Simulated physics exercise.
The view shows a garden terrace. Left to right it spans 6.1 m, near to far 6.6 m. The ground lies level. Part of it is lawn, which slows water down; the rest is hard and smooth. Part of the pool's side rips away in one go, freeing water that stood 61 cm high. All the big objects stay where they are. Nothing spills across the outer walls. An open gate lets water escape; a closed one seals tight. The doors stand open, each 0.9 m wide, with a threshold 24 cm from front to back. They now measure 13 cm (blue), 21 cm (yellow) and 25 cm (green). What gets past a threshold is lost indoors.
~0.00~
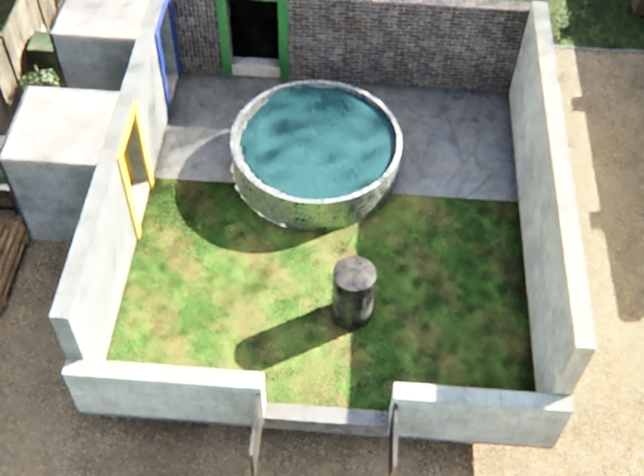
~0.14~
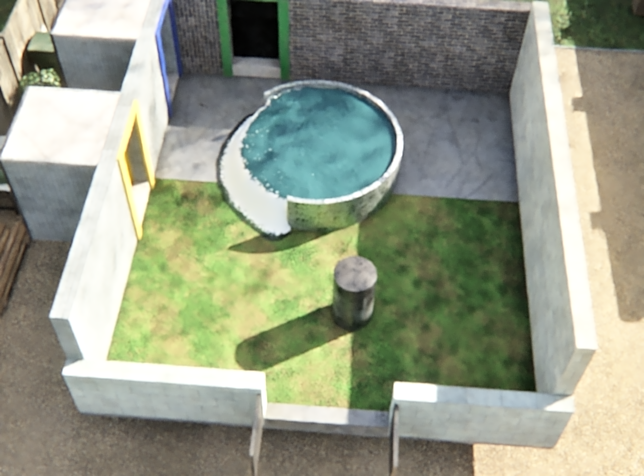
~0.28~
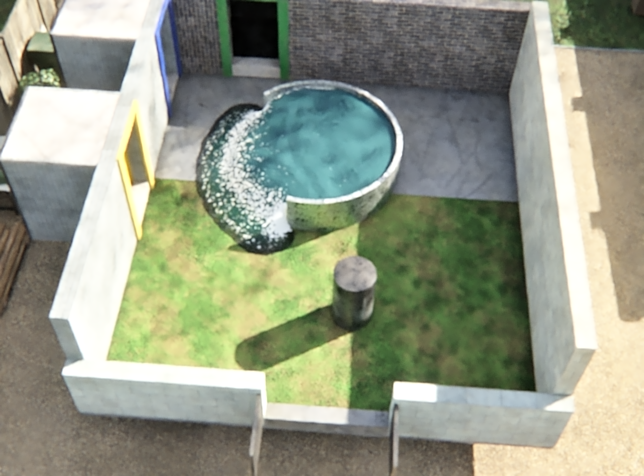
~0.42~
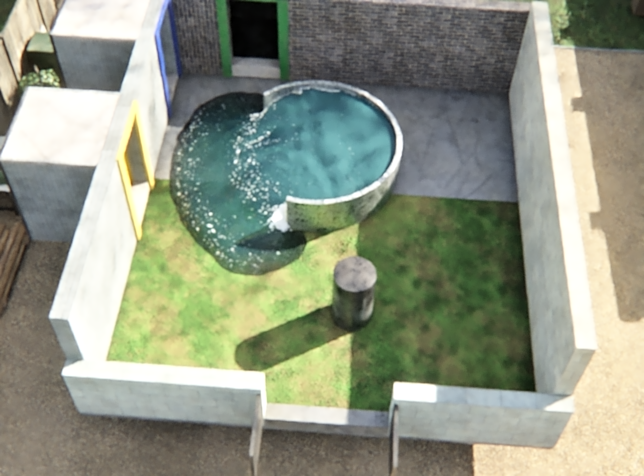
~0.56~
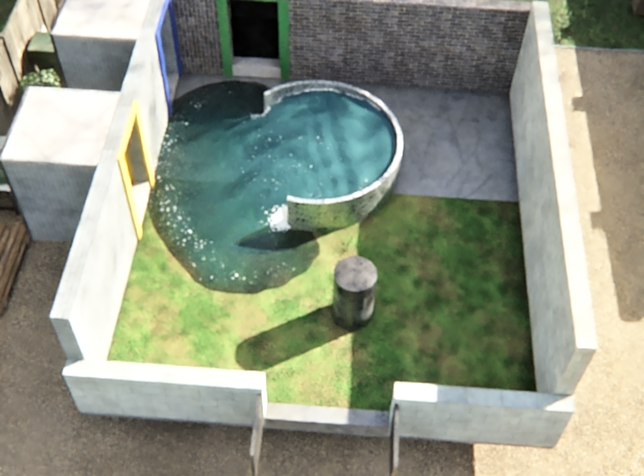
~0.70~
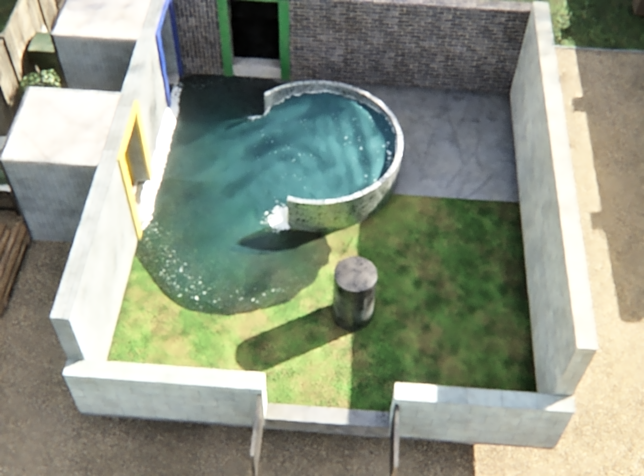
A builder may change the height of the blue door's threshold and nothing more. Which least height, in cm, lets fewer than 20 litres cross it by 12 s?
Some 26 cm above the ground.
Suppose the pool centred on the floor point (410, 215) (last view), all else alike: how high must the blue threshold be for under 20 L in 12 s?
About 17 cm.
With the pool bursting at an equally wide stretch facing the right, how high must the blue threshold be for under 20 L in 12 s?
About 15 cm.
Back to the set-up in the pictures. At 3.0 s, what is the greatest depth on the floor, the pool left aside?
Roughly 34 cm.
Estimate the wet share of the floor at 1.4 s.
About 35 per cent.
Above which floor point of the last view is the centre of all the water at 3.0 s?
Around (232, 203).
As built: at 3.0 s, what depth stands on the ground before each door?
In cm: Blue 24, yellow 25, green 15.
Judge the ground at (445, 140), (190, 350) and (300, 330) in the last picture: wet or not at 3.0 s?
In turn: Dry, flooded, wet.
After 1.4 s water covers 35 % of the floor, deepest (40 cm) near (157, 169); 27 cm at the blue door, 21 litres in over its 13 cm threshold.
After 3.0 s water covers 45 % of the floor, deepest (34 cm) near (103, 378); 24 cm at the blue door, 104 litres in over its 13 cm threshold.
After 12.0 s water covers 100 % of the floor, deepest (9 cm) near (424, 414); 7 cm at the blue door, 162 litres in over its 13 cm threshold.
At the blue door as built, the water arrived by 0.7 s and peaked near 28 cm at 2.0 s.
With a threshold of 23 cm, 35 litres would have come in within the 12 s; with 31 cm, 4 litres. So under 20 litres takes about 26 cm.
